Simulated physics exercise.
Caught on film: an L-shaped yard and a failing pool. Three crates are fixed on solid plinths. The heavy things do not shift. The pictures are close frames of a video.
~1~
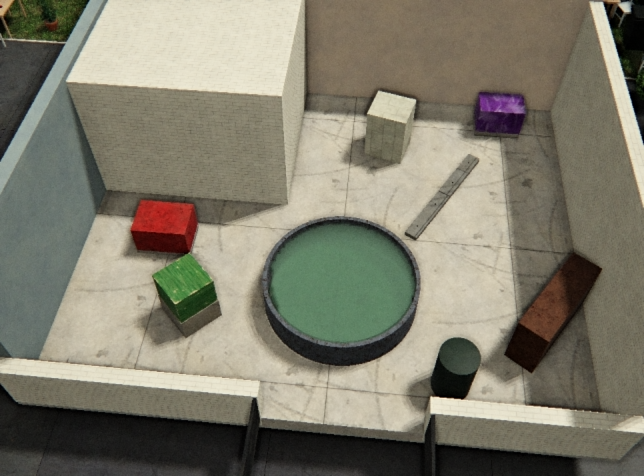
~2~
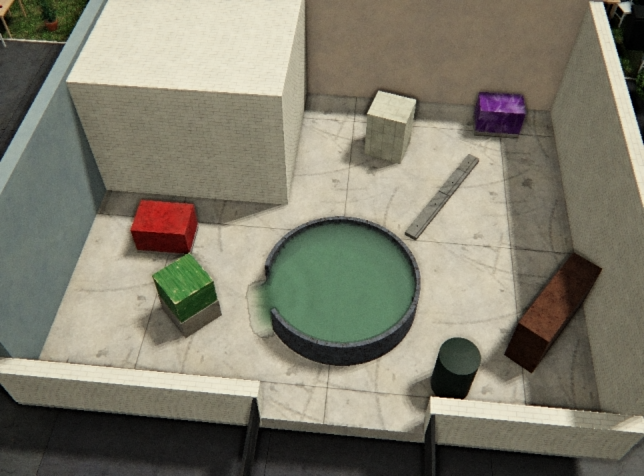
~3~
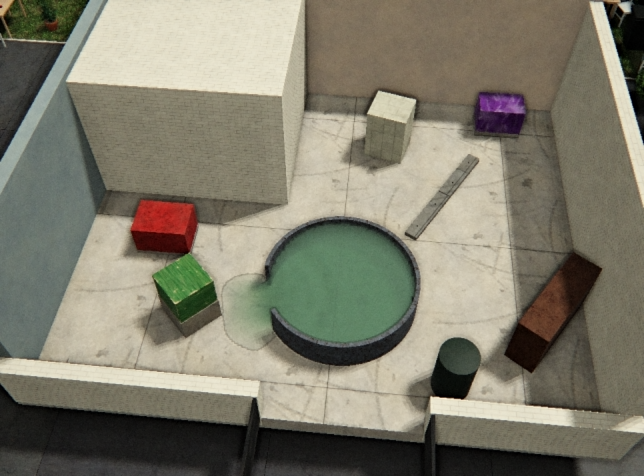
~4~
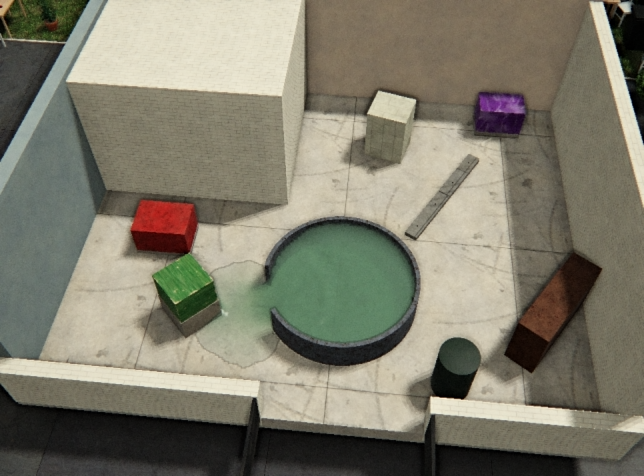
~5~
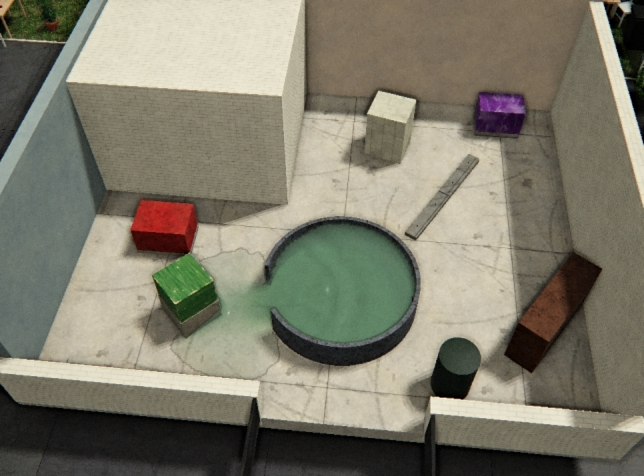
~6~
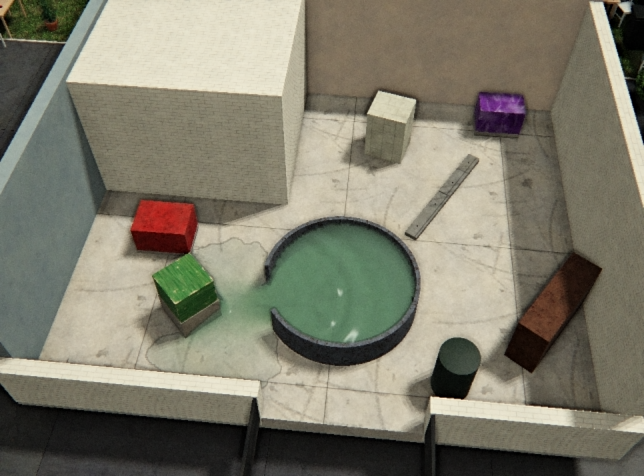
Green water pours from a gap in the round tank and spreads left around the green-topped block.
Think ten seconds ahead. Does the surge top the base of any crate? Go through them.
One by one: The red crate is wetted; the purple crate escapes dry; the green crate escapes dry.
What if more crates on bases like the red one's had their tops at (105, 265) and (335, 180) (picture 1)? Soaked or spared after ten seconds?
In turn: Takes water, gets wet.
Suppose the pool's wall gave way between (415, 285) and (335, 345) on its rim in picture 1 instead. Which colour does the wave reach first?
I say the purple-painted one.
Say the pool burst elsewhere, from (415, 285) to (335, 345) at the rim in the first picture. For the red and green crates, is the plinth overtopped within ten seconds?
Red crate stays dry; green crate remains dry.
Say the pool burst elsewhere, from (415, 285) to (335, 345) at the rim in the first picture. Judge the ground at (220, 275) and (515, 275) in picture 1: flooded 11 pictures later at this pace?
In turn: No water, wet.
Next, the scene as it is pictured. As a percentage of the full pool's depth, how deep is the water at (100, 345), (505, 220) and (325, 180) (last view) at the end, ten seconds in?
About 18, 0 and 2 per cent.
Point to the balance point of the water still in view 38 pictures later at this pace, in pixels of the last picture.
Roughly at (254, 288).
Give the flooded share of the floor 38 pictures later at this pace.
Roughly 45 per cent.
A moment on, water covers 15 % of the floor; the red crate water round its plinth, the purple crate not reached, the green crate water round its plinth.
Next, water covers 20 % of the floor; the red crate water round its plinth, the purple crate not reached, the green crate water round its plinth.
Then, water covers 35 % of the floor; the red crate water round its plinth, the purple crate not reached, the green crate water round its plinth.
Later, water covers 45 % of the floor; the red crate water round its plinth, the purple crate not reached, the green crate water round its plinth.
In the end, water covers 65 % of the floor; the red crate was topped, the purple crate stayed above the water, the green crate stayed above the water.
